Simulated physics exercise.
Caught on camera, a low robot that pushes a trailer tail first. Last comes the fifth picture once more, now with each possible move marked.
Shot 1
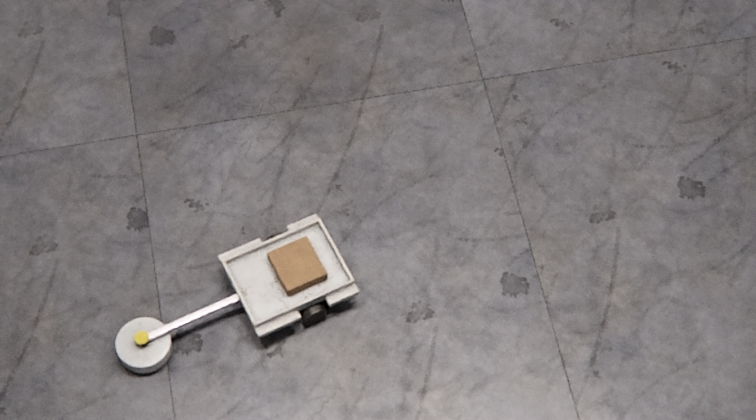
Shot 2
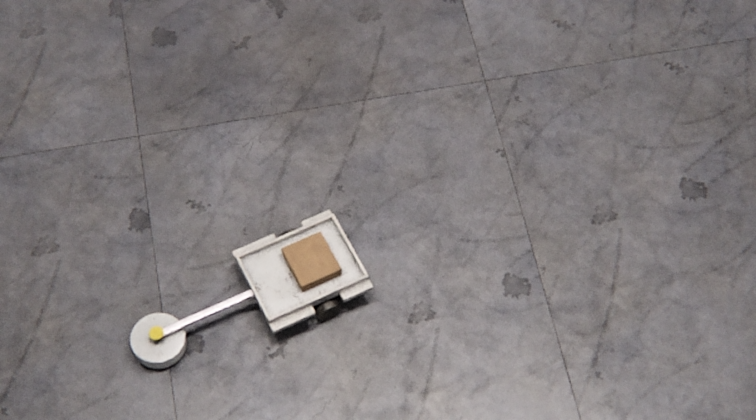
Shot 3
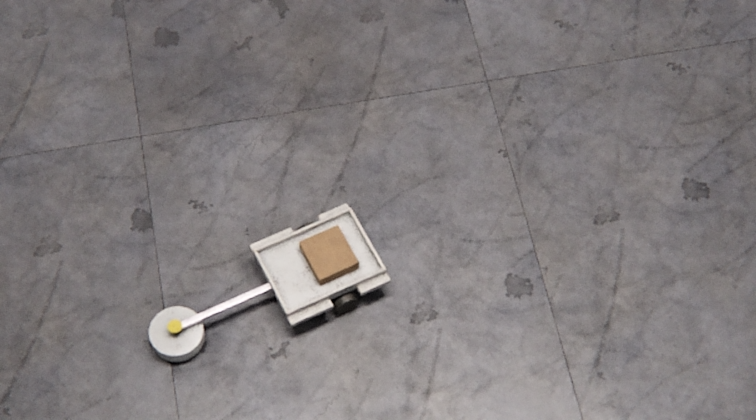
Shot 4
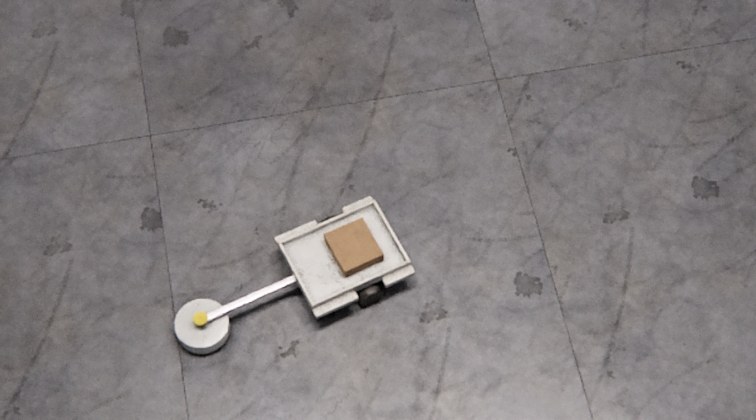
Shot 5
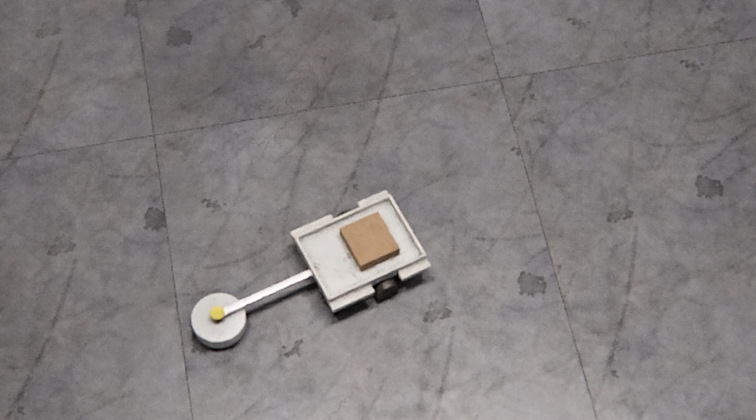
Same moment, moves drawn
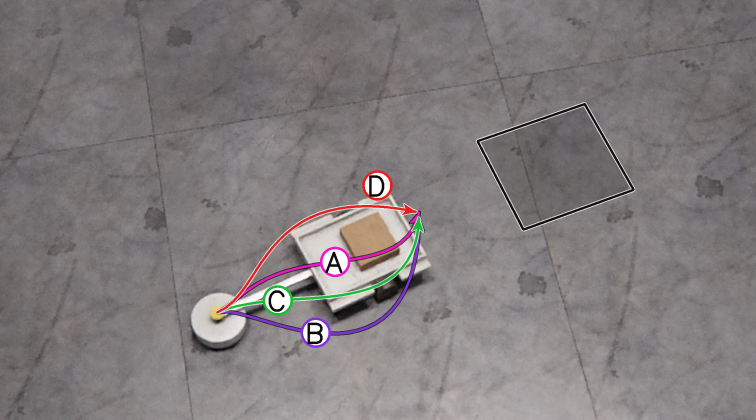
White cart carrying a tan block moving slowly right and slightly up across a grey floor, pushed by a small round robot.
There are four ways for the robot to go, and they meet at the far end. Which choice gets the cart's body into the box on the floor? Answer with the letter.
A.
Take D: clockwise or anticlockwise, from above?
On that route, clockwise.
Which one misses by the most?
The widest miss is B.
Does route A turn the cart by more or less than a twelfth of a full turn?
It turns less than that.
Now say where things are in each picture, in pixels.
In the first frame, white cart (288, 274); robot (143, 344).
In the second frame, robot (158, 339); white cart (302, 269).
In the third frame, robot (177, 332); white cart (320, 263).
In the fourth frame, robot (202, 324); white cart (344, 255).
In the fifth frame, robot (219, 319); white cart (360, 249).
On the marked copy, A from (217, 312) via (325, 263) to (419, 213); B from (217, 312) via (357, 331) to (419, 218); C from (217, 312) via (339, 295) to (419, 218); D from (217, 312) via (293, 228) to (416, 212); the bay at (555, 165).
With A. Early on, robot (290, 277), cart (434, 220).
Further on, robot (371, 262), cart (505, 191).
At the end, robot (419, 220), cart (559, 165); the cart stands in the bay.
As for the rest, B leaves the cart at (451, 90), out of the bay; C leaves the cart at (519, 119), out of the bay; D leaves the cart at (572, 233), out of the bay.
